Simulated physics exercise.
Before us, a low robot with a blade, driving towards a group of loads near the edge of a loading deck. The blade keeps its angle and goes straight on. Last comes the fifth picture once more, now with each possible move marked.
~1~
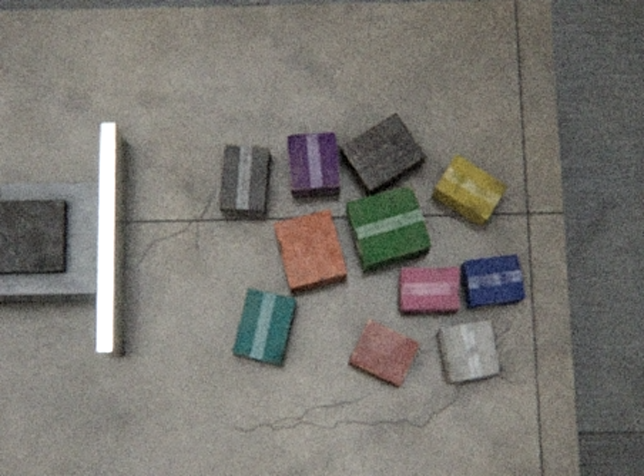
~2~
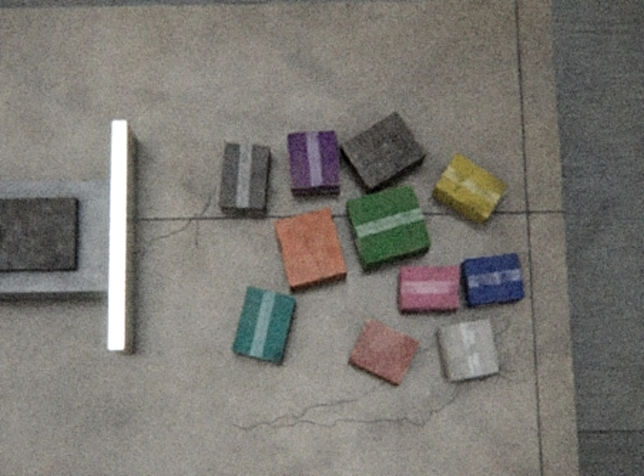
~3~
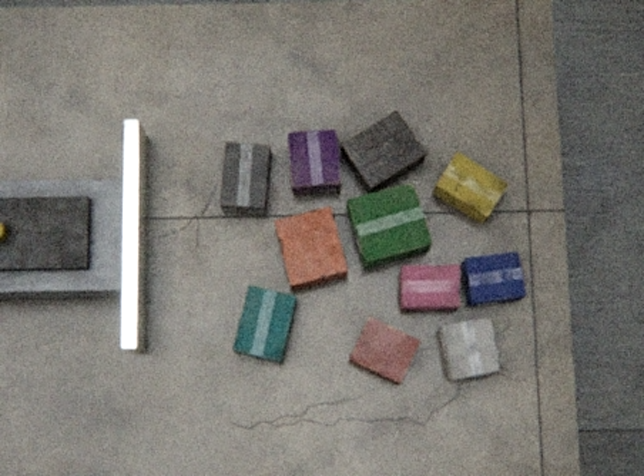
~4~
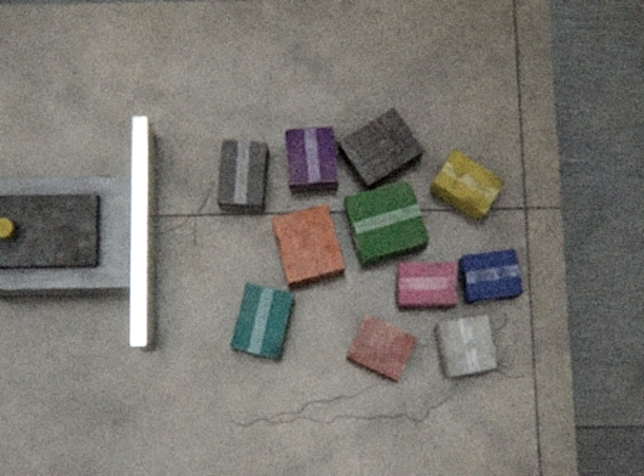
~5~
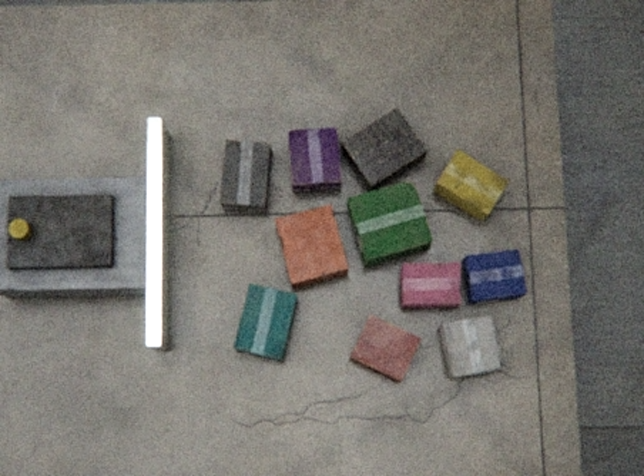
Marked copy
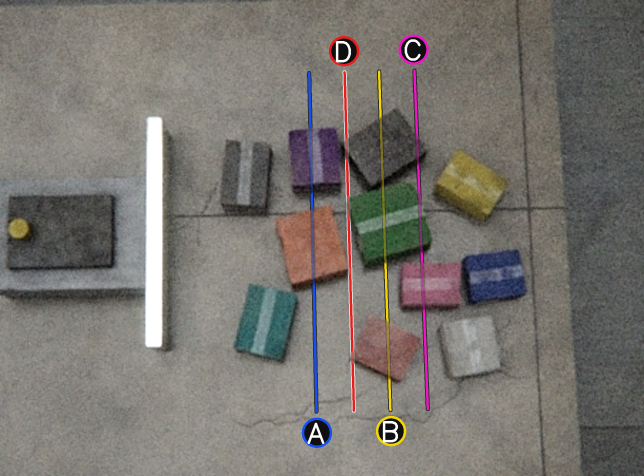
A low grey robot with a dark top panel and a long white blade stands at the left of a cracked concrete deck, seen from above. To its right lie eleven scattered boxes, among them grey, purple and black ones above, orange and green in the middle, and teal, red and white below. The robot creeps rightward, revealing a yellow knob, while the boxes stay put and the view jitters very slightly.
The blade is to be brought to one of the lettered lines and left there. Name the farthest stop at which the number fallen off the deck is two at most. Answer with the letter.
Stop at C.
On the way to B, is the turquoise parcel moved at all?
By then, yes.
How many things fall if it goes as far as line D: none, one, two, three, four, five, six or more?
In all, none.
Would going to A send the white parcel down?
No.
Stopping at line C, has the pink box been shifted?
By then, yes.
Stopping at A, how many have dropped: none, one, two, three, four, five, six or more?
In all, none.
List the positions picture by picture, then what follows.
In the first frame, orange crate (311, 252); black crate (383, 156); green parcel (388, 228).
In the second frame, robot (32, 234); grey box (245, 179).
In the third frame, robot (45, 233); red crate (384, 351).
In the fourth frame, robot (54, 231); pink box (427, 286).
In the fifth frame, robot (69, 232); purple parcel (315, 161); blue parcel (493, 277); orange crate (312, 247).
On the marked copy, A at (313, 238); B at (385, 236); C at (421, 235); D at (349, 237).
With C. Early on, robot (165, 229); black crate (395, 152); purple parcel (329, 160).
Further on, robot (261, 227); yellow parcel (496, 183); black crate (477, 128).
At the end, robot (334, 226); blue parcel (568, 281); yellow parcel (552, 170); none fallen.
As for the rest, A is within the limit but short; B is within the limit but short; D is within the limit but short.
